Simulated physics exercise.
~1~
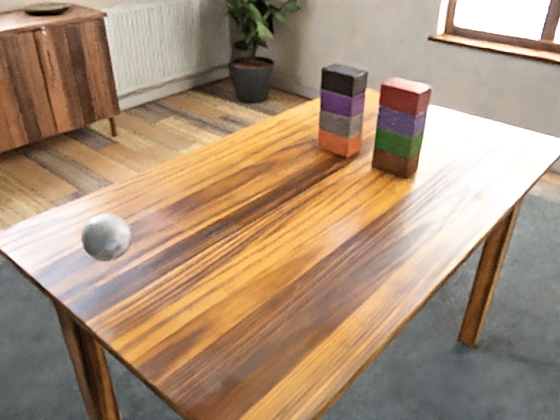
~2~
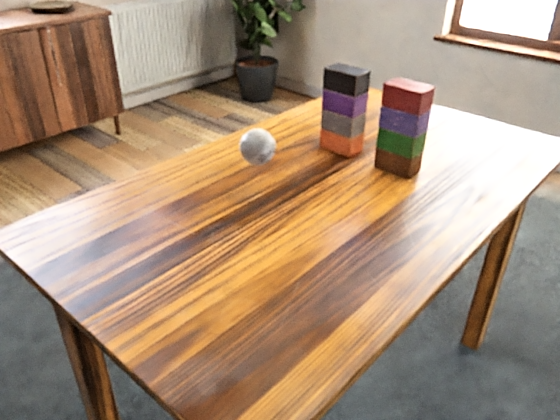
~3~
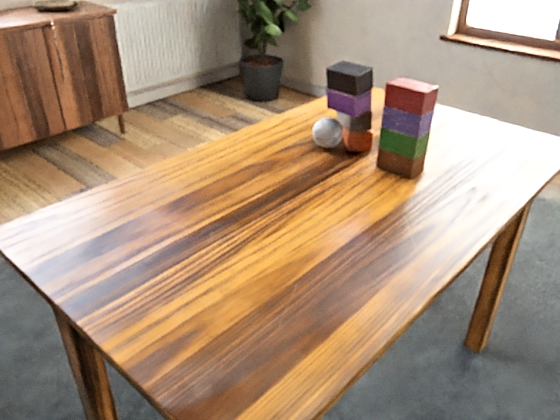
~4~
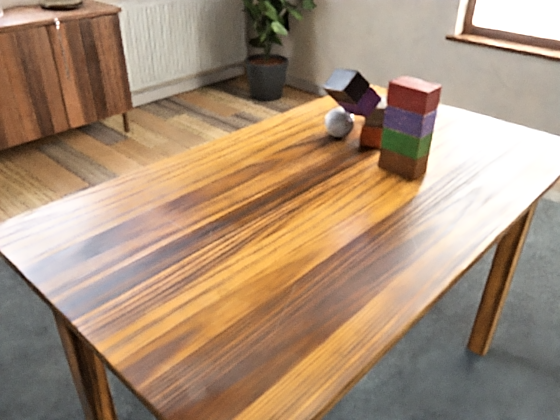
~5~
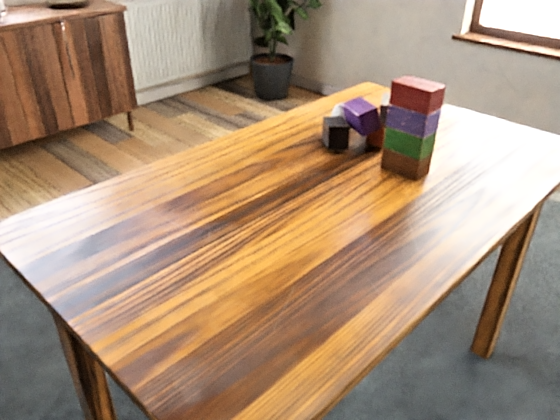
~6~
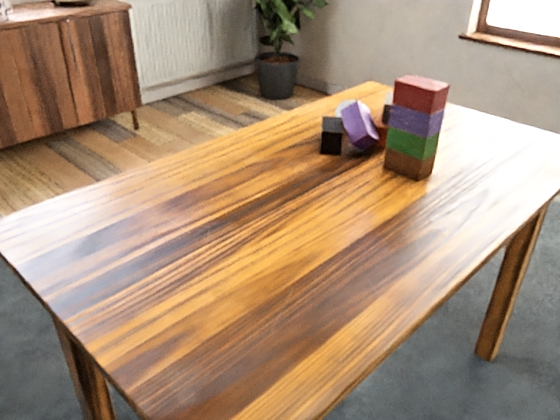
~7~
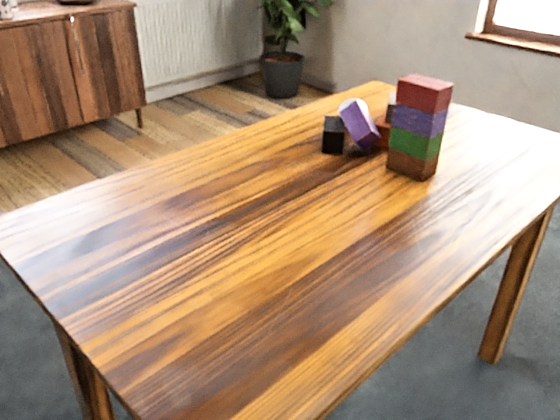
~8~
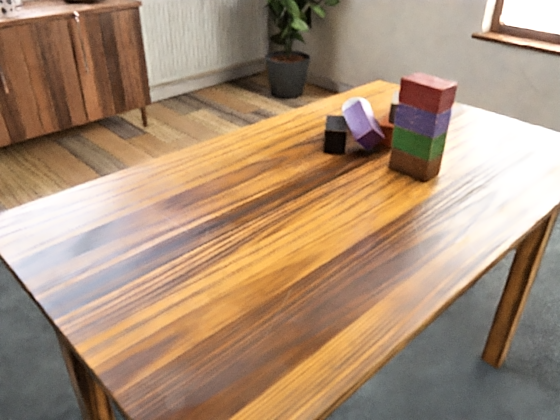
A long wooden table with striped grain stands in a room, seen from above at an angle, with a cabinet, radiator and potted plant behind it. Two stacks of coloured blocks stand near its far end, the left one black, purple, grey and orange, the right one red, blue, green and brown. A pale ball flies in from the left and strikes the left stack. The grey and orange blocks shift right, while the black and purple blocks tip and tumble down to the left. They settle on the table, the purple one tilted, and the right stack stays upright.
